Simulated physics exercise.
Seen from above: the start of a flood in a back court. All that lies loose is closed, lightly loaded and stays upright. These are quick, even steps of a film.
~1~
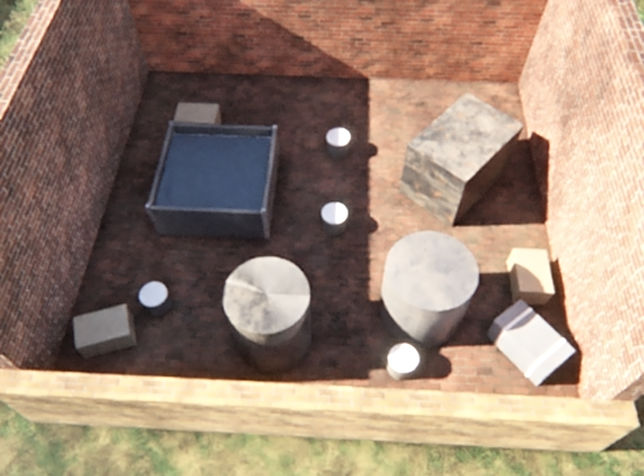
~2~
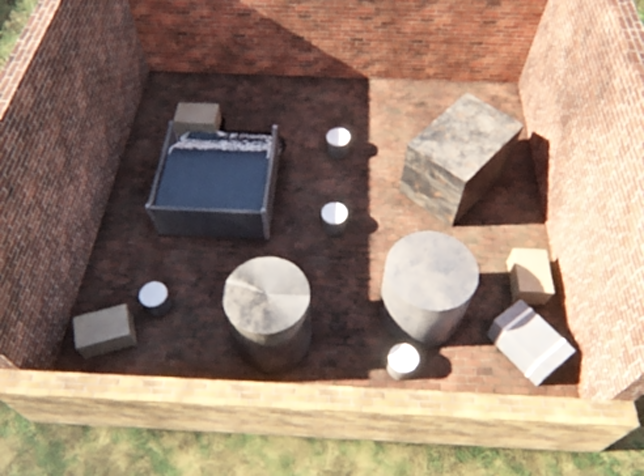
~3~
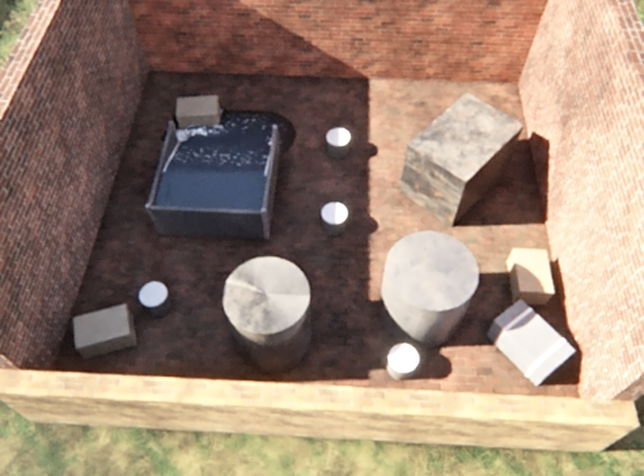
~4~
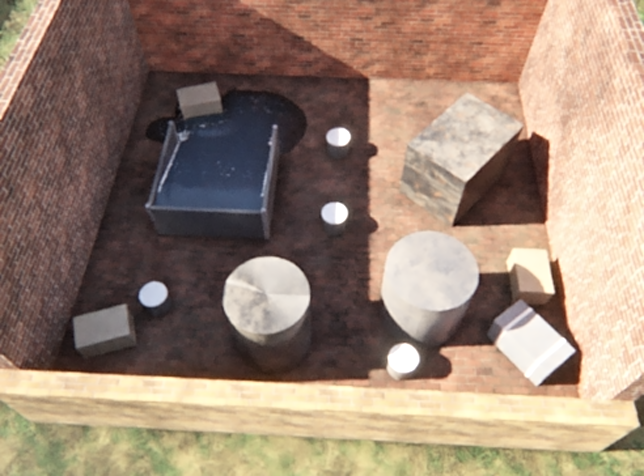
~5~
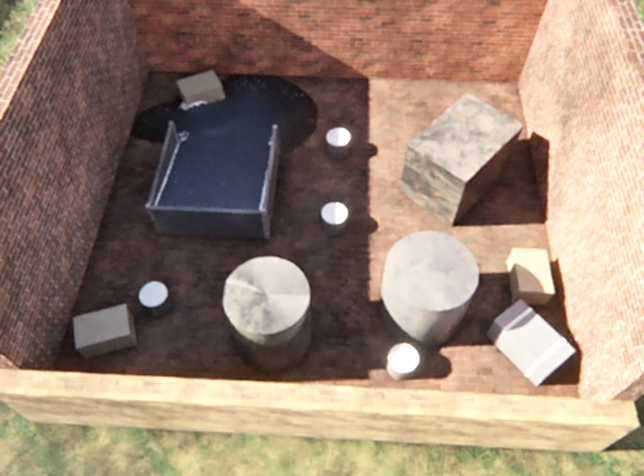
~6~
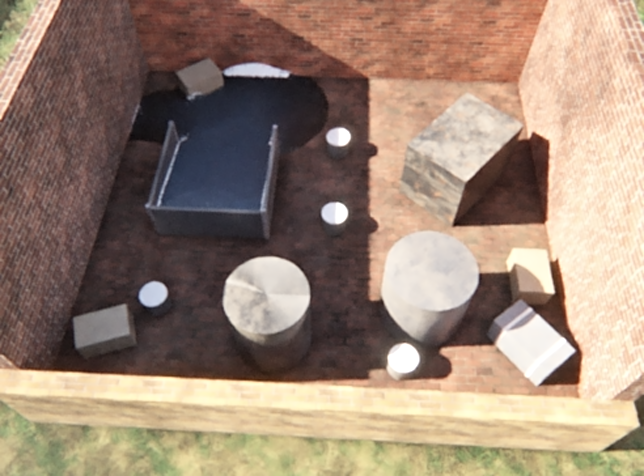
We see a brick-walled court from above, where dark water in a square tank pours out over its far side and spreads across the ground, pushing a small crate toward the back wall while the other objects stay still.
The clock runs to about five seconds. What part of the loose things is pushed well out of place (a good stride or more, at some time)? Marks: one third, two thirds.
That comes to less than a third.
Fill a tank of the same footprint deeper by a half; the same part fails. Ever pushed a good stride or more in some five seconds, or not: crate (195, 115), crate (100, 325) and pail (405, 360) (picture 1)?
In turn: Pushed that far, pushed that far, not that far.
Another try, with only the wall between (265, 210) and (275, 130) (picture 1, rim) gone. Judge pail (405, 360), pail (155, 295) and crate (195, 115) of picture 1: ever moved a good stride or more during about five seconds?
As listed: Less than that, under that, under that.
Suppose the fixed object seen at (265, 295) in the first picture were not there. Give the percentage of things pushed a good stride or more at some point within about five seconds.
Close to 20 %.
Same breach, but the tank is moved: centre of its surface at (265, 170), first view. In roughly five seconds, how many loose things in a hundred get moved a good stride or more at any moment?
Some 0 per cent.
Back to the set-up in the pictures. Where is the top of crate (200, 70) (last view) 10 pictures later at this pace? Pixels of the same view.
At about (158, 69).
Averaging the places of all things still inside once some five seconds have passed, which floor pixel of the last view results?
Around (315, 291).
A moment on, 1 of 8 are well off their spots; 0 afloat.
Next, 1 of 8 are well off their spots; 1 afloat.
Later, 1 of 8 are well off their spots; 1 afloat.
In the end, 2 of 8 are well off their spots, and 2 have been at some point; 0 afloat.
